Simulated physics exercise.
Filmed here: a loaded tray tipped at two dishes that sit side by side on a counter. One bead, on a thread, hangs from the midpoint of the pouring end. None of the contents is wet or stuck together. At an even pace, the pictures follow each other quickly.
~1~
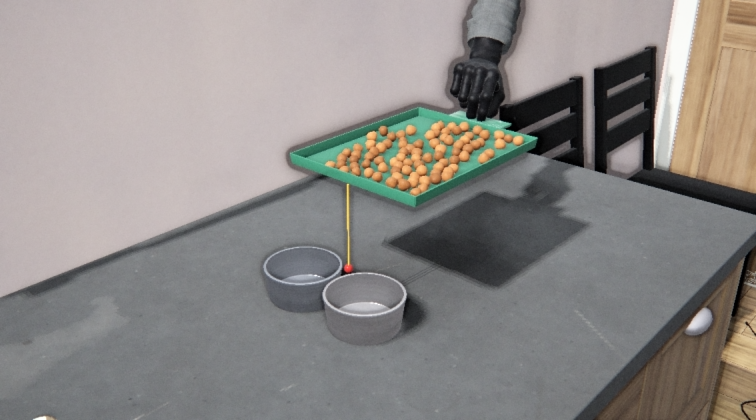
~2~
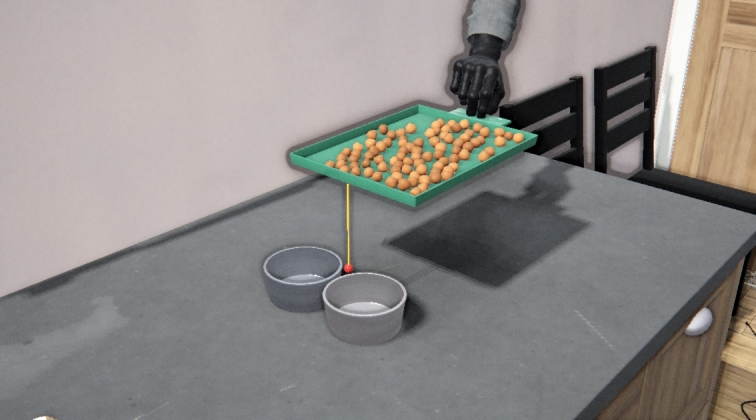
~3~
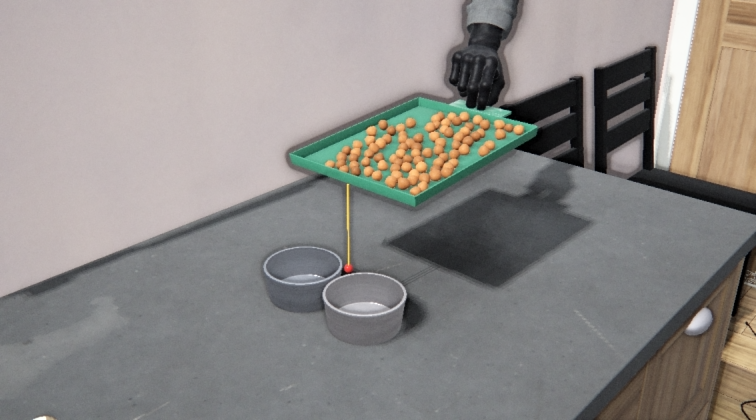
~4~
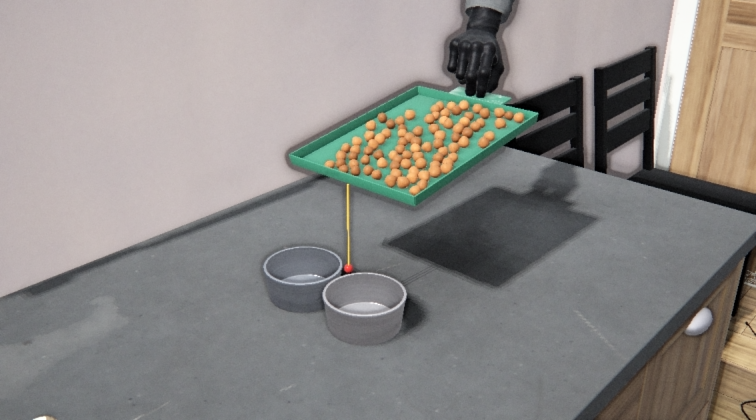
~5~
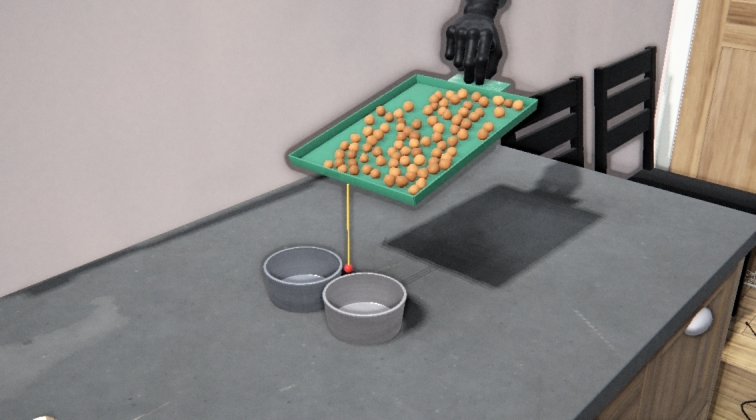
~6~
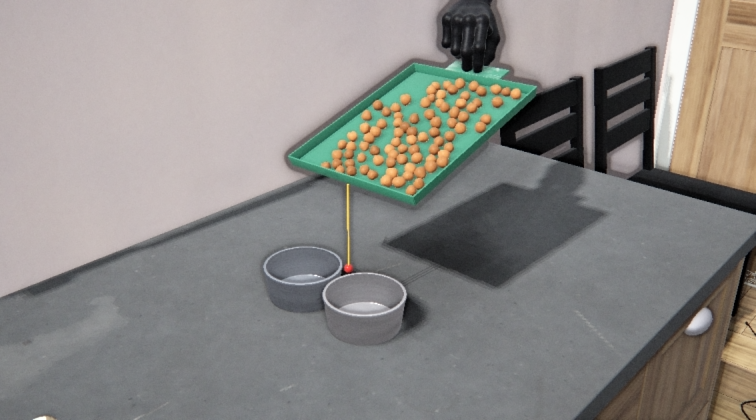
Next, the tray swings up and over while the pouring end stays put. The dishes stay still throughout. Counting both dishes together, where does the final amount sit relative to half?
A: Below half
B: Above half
Below half.
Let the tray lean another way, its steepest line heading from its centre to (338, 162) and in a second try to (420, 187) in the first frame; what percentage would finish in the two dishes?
The first try gives close to 60 percent; the next gives 40 percent.
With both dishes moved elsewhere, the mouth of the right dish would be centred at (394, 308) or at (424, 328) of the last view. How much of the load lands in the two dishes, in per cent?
Roughly 20% on the first try and 20% on the second.
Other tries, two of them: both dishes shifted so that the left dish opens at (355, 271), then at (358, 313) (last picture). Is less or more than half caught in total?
In the first position a minority, in the second a minority.
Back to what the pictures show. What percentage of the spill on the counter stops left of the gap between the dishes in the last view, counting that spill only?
Looks to be around 80 per cent of the spill.
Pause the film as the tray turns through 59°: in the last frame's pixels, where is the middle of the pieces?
Around (355, 150).
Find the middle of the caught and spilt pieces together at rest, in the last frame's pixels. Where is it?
At about (296, 334).
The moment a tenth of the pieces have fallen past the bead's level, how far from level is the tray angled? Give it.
Around 115 degrees of turn.
Soon, tray tipped steeply; nearly all on the tray; a stray few in the air.
A while on, tray tipped right over; nearly all on the tray; a stray few outside both; a stray few in the air.
Towards the end, tray tipped past a quarter turn; a small part in the right dish; a small part in the left dish; most outside both.
Finally, tray tipped past a quarter turn; a small part in the right dish; a small part in the left dish; most outside both.
